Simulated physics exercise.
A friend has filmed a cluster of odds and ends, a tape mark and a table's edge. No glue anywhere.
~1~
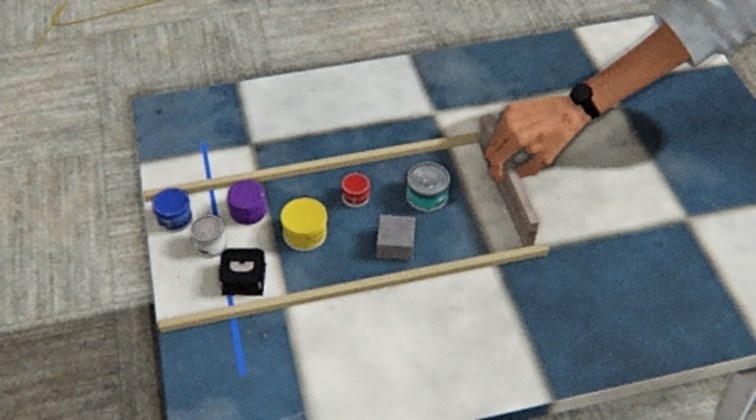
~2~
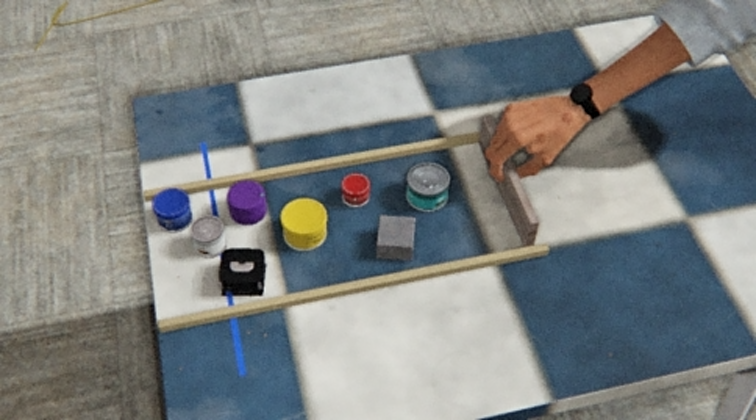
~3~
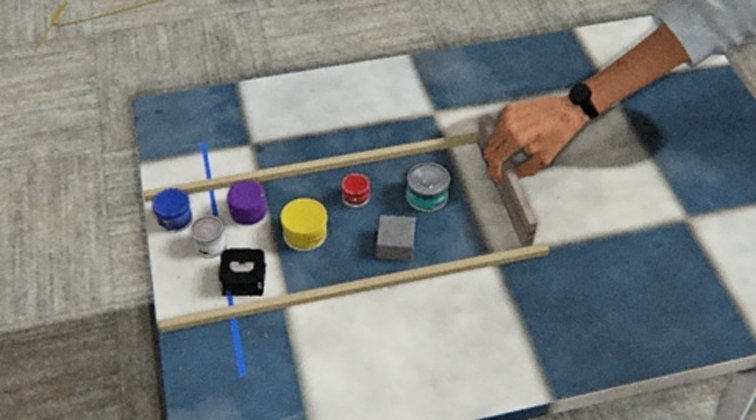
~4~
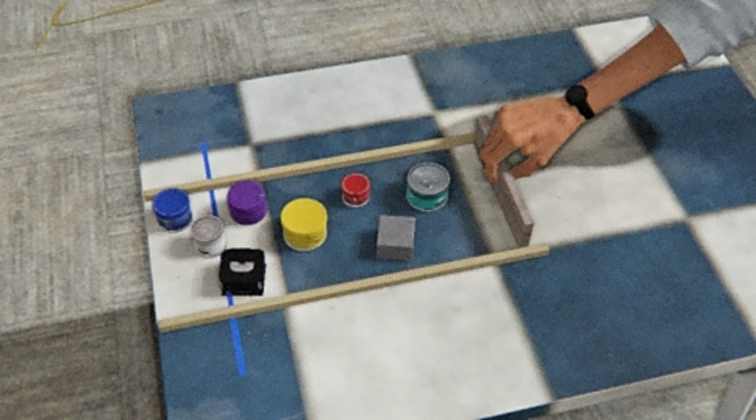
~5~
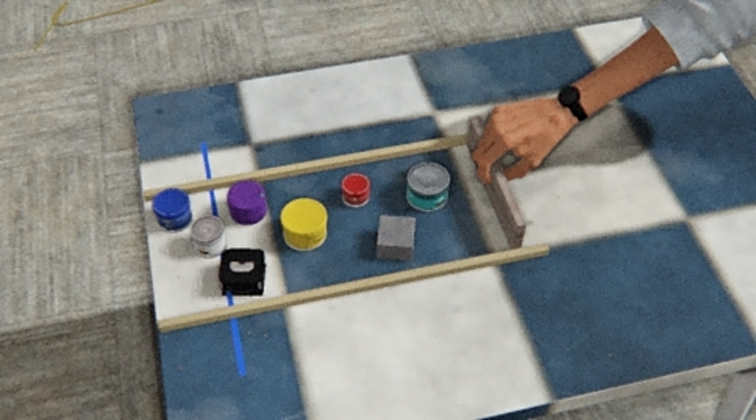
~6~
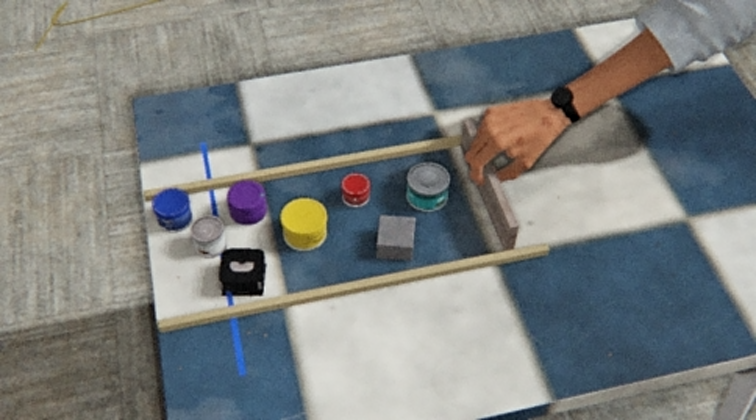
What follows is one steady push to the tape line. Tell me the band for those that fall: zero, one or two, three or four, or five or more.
The number that fall off is one or two.
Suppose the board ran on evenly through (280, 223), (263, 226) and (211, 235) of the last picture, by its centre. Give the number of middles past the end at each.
In that order 0, 0 and 2.
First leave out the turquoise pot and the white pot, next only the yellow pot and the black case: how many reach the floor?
First 1, then 1.
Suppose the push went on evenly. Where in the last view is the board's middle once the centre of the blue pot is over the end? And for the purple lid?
Its middle is around (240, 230) and around (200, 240).
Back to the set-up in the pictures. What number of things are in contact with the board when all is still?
3 of them.
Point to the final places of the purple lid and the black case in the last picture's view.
Near (166, 206) and (169, 297).
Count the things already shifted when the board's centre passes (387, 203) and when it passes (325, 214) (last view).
3 and 4.
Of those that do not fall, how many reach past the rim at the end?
The number is 2.
Soon after, none off yet; blue pot at rest near (173, 210); white pot at rest near (209, 237); black case at rest near (243, 273).
By the end, the number that fall off is one or two; fallen, white pot and blue pot.
